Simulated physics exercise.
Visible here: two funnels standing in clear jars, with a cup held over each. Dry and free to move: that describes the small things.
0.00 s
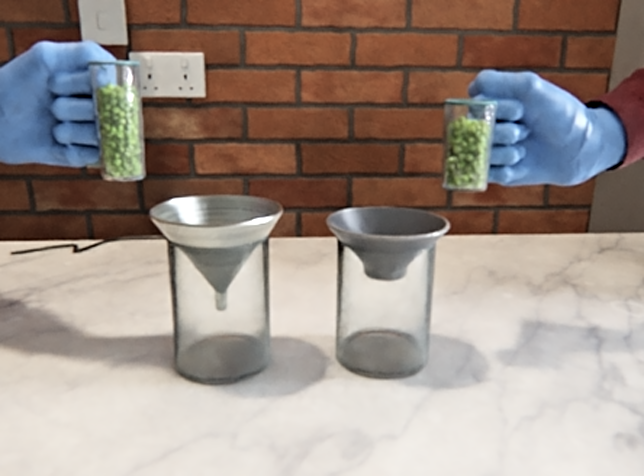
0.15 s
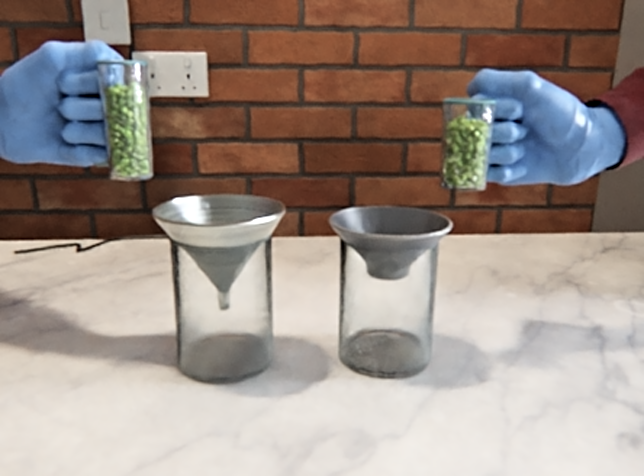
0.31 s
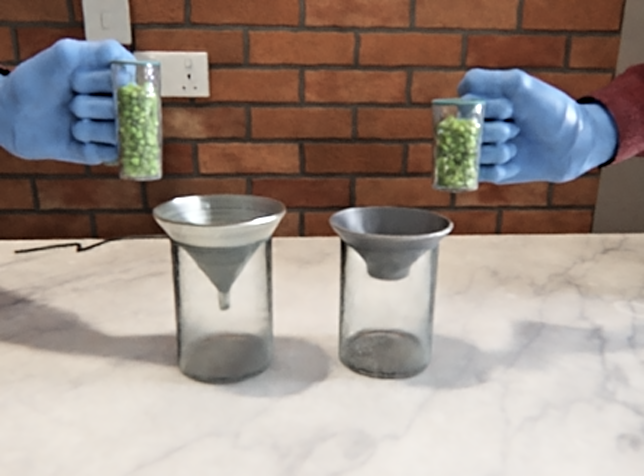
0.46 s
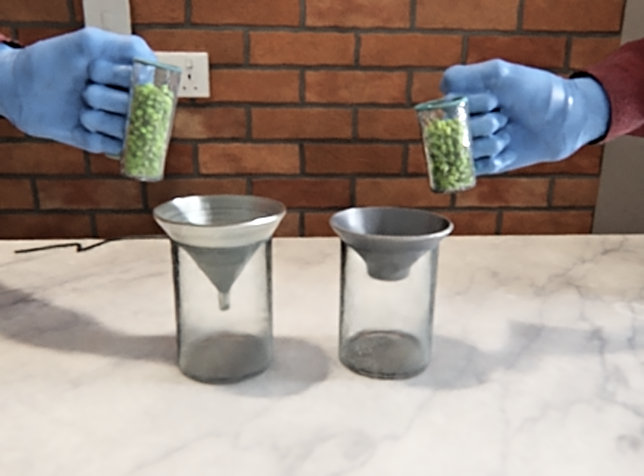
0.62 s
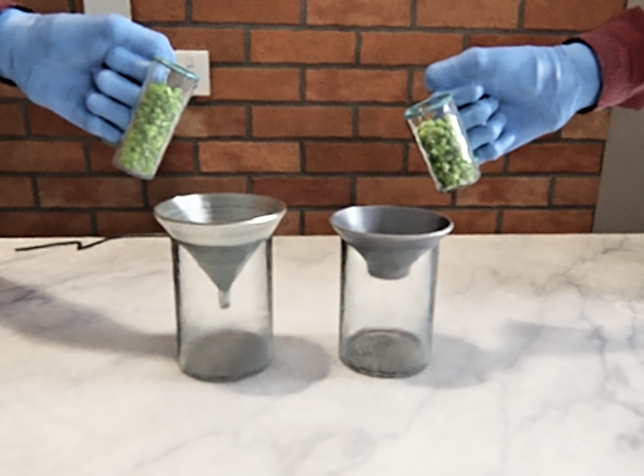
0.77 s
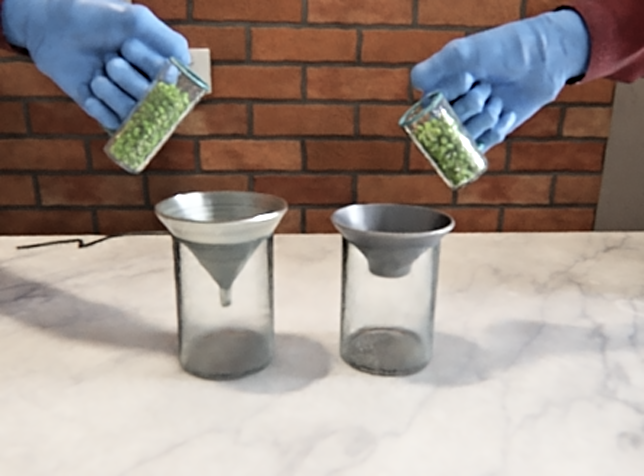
Two gloved hands hold cups of green peas above funnels and tilt them inward.
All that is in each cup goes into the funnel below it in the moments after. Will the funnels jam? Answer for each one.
Left: Yes, it jams; right: No, it flows.
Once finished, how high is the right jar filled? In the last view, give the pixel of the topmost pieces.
Top at rest: Approx. (415, 333).
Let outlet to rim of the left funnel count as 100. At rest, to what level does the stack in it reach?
Near 70 per cent.
After 0.99 s, left, the whole lot still in the cup; right, the whole lot still in the cup.
After 1.28 s, left, the whole lot still in the cup; right, all but a few still in the cup, only a few in or over the funnel.
After 1.59 s, left, the bulk still in the cup, a little in or over the funnel; right, the bulk still in the cup, near a quarter in or over the funnel, a little down in the jar.
In the end (2.9 s), left, all but a few stuck in the funnel, only a few down in the jar; right, the whole lot down in the jar.
